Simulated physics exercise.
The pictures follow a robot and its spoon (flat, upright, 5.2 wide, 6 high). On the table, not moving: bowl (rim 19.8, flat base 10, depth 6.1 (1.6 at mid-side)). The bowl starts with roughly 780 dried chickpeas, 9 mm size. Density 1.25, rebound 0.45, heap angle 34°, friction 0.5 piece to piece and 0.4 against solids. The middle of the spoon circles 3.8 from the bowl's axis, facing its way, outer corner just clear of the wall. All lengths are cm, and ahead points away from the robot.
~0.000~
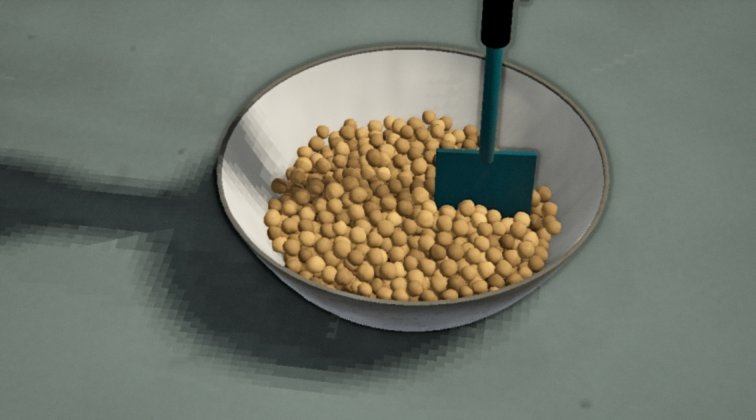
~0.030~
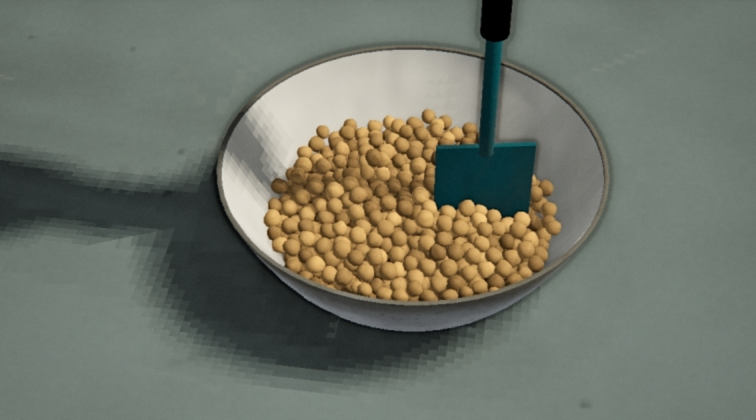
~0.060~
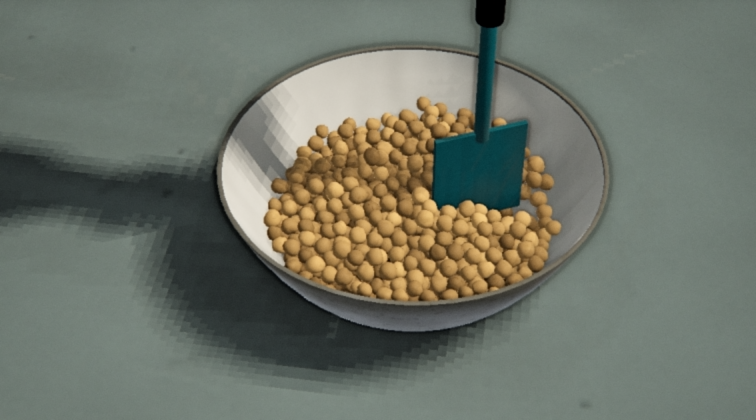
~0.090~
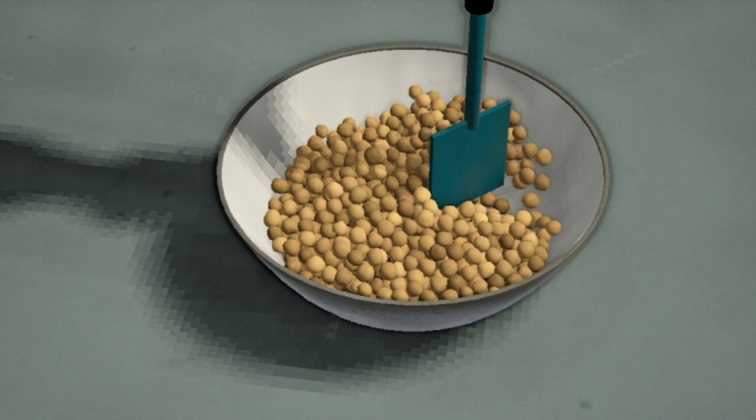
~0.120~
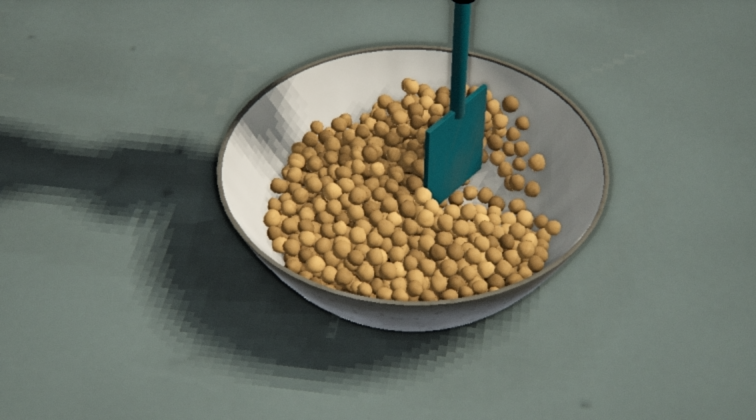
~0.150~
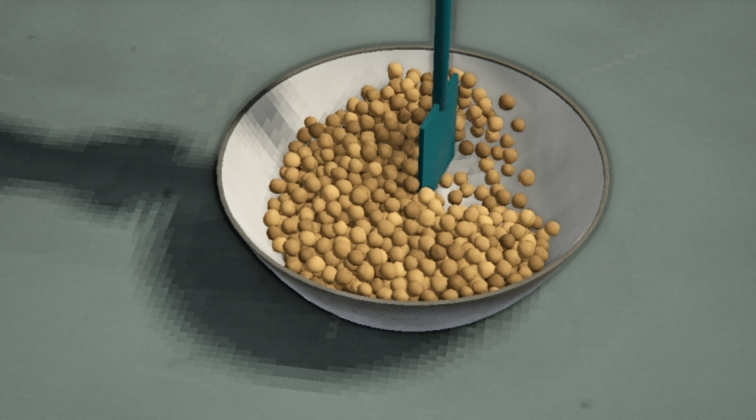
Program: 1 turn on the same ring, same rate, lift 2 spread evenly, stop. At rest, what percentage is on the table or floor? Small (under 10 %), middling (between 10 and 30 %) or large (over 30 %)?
Answer: Small; under 10 % of the dried chickpeas finish on the table or floor.
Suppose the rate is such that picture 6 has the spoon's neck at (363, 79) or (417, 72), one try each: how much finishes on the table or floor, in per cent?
About 25 and 10 per cent.
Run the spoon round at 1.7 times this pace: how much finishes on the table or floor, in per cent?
About 20 per cent.
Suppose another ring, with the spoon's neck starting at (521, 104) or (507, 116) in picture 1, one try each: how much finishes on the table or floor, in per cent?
Some 0 and 5 per cent.
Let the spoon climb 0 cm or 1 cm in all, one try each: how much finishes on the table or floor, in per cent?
Some 5 and 5 per cent.
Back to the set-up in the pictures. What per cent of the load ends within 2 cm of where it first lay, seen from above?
About 20 per cent.
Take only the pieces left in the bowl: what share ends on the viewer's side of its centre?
Roughly 50 per cent.
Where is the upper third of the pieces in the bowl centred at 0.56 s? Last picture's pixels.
Around (465, 249).
After 0.36 s, 182° round, highest piece 9 above the table; 776 in the bowl, 2 in flight or on the tool.
After 0.56 s, 293° round, highest piece 8 above the table; 766 in the bowl, 8 on the table or floor, 4 in flight or on the tool.
After 0.87 s, 0° round, highest piece 6 above the table; 766 in the bowl, 12 on the table or floor.
After 1.57 s, 0° round, highest piece 6 above the table; 766 in the bowl, 12 on the table or floor.
At rest, 766 in the bowl, 12 on the table or floor. That is 2 % on the table or floor.
